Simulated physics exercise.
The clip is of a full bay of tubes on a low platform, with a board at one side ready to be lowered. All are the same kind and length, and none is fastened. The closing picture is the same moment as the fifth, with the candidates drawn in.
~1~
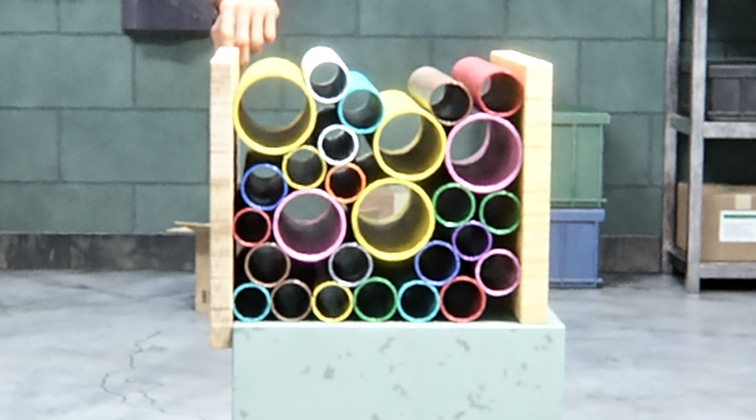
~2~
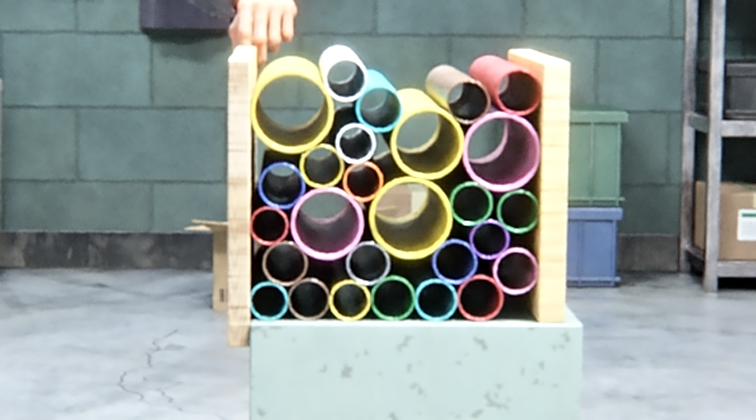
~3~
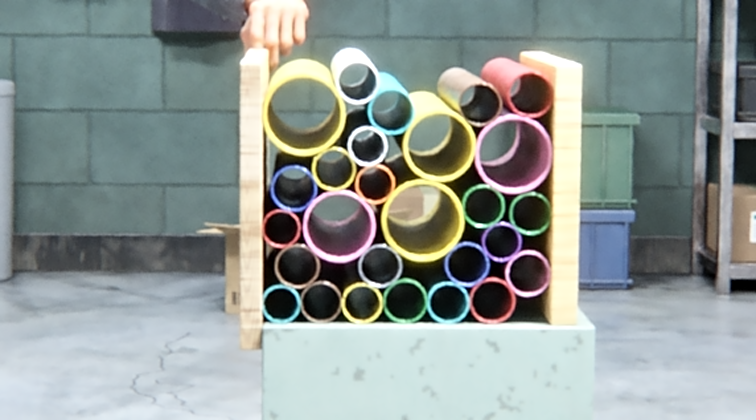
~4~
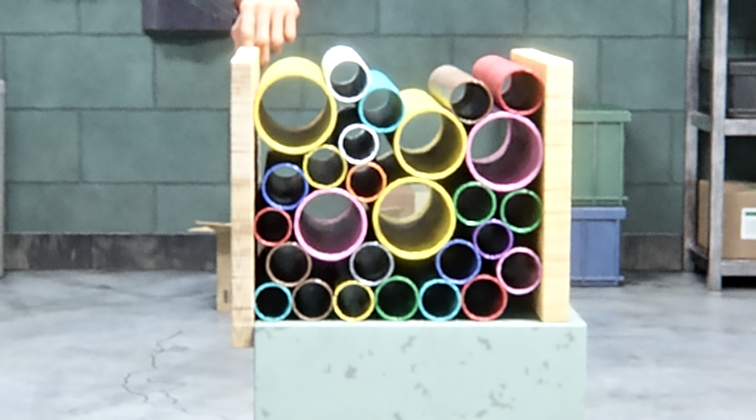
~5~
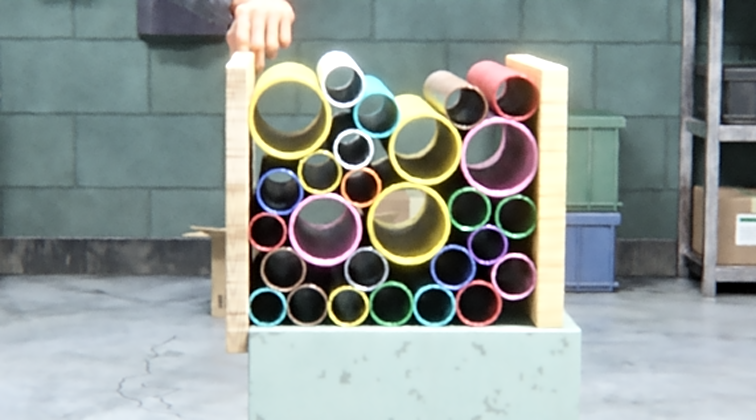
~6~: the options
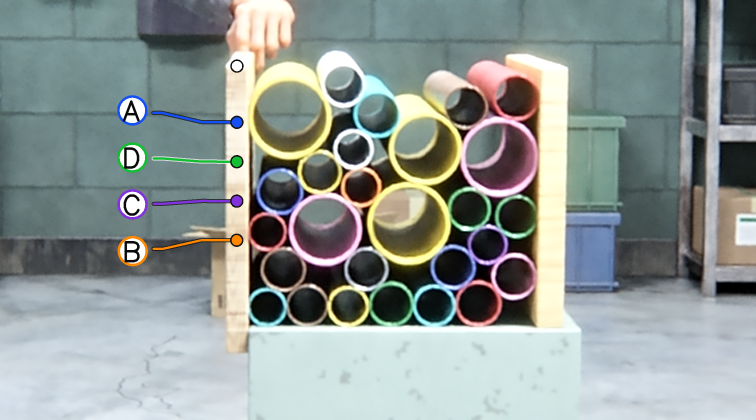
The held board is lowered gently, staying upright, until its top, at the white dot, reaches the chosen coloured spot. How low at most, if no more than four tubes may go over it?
Stop at B.
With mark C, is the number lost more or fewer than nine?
Fewer than nine.
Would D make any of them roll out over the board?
At D: No.
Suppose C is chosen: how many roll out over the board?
With C, two.
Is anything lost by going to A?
No.
On the marked copy, A at (237, 123); B at (237, 240); C at (237, 201); D at (237, 162); the white dot at (237, 66).
With B. Early on, top of the board (248, 144).
Further on, top of the board (247, 234).
At the end, top of the board (247, 239), two out over the board.
As for the rest, A none out over the board; C two out over the board; D none out over the board.
